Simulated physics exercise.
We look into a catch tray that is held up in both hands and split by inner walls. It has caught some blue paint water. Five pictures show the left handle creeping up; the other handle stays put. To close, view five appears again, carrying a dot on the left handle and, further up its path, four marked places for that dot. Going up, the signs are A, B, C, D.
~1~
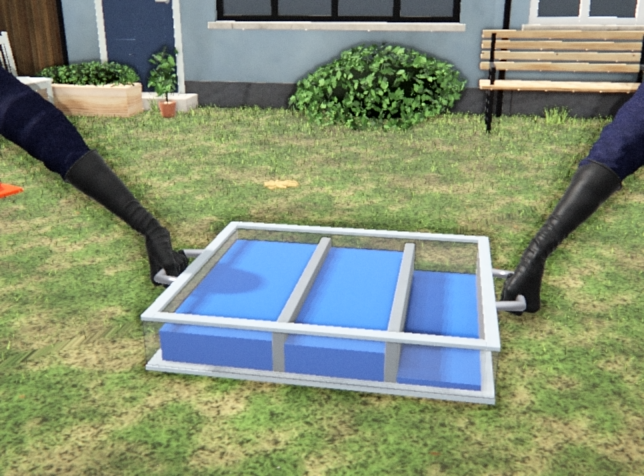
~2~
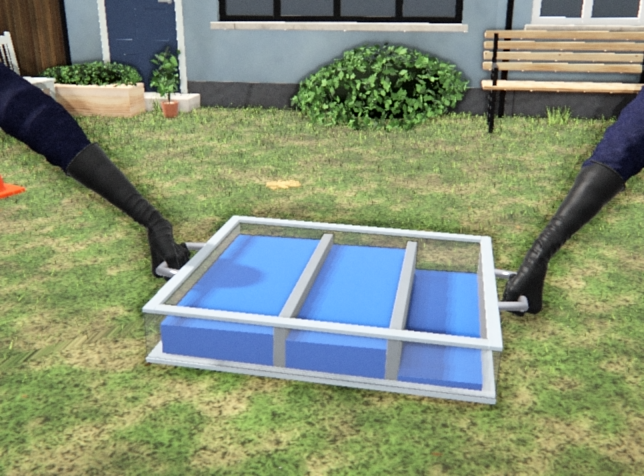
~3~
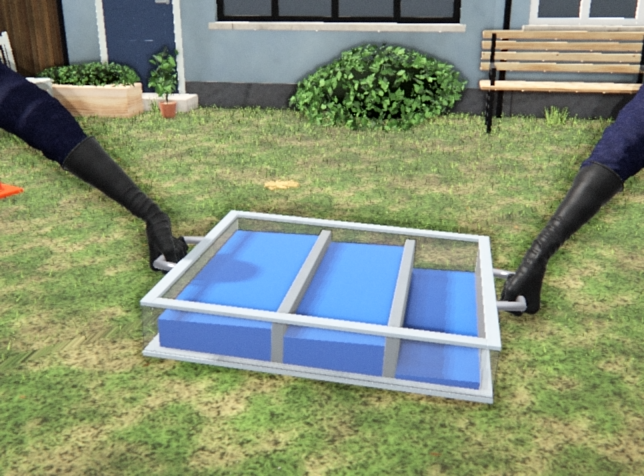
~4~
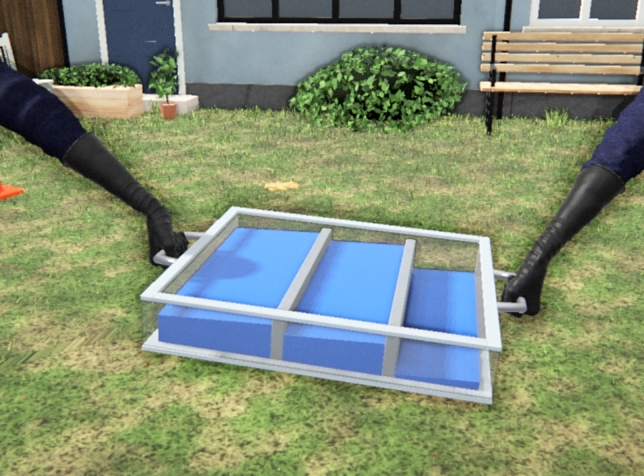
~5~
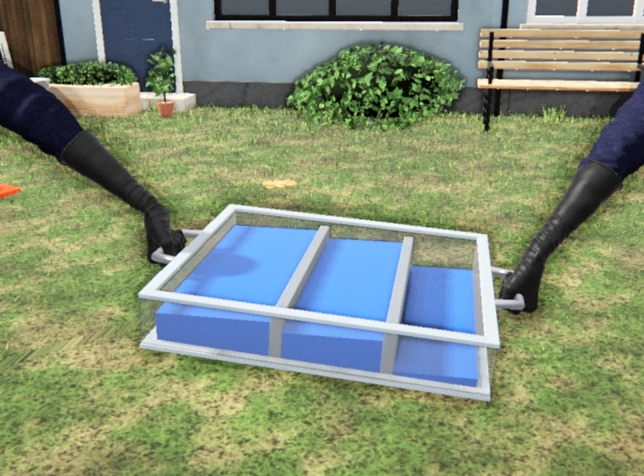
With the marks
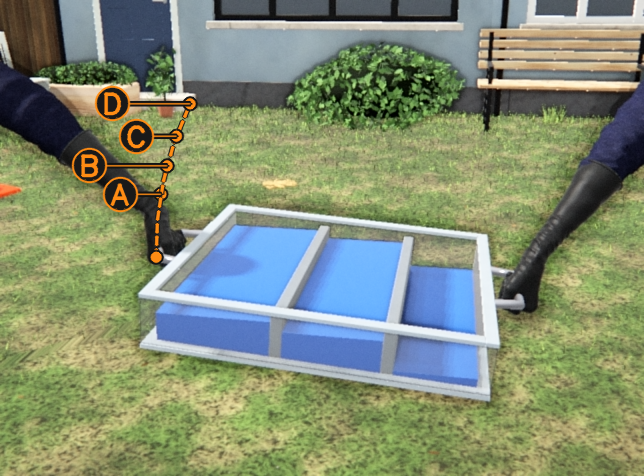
The clip opens on two black-gloved hands holding a clear tray of blue liquid above a lawn, its inner walls making three bays, fullest at left and shallowest at right. The hands then tilt it very slightly down to the right, while the liquid stays divided between the bays.
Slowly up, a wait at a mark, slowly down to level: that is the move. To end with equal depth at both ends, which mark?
I would pick stop B.
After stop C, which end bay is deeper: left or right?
The right one.
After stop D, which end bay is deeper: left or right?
The right end bay.
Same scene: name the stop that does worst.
It is D.
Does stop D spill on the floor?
Yes.
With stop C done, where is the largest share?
The right bay.
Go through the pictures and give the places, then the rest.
In the first picture, the tray is level; deepest in the left bay, at (255, 282), shallowest in the right; left handle at (172, 265).
In the second picture, tipped about 1° down to the right; no wall is crossed; left handle at (174, 258).
In the third picture, tipped about 3° down to the right; no wall is crossed; left handle at (171, 252).
In the fourth picture, tipped about 4° down to the right; no wall is crossed; left handle at (171, 247).
In the fifth picture, tipped about 4° down to the right; deepest in the left bay, at (252, 266), shallowest in the right; left handle at (169, 244).
On the marked copy, A at (160, 194); B at (167, 165); C at (176, 136); D at (190, 103).
If A is chosen, the left end bay stands much deeper than the other; nothing spills.
If B is chosen, the two end bays stand about equally deep; nothing spills.
If C is chosen, the right end bay stands much deeper than the other; about 3 % goes over the rim.
If D is chosen, the right end bay stands much deeper than the other; about 20 % goes over the rim.
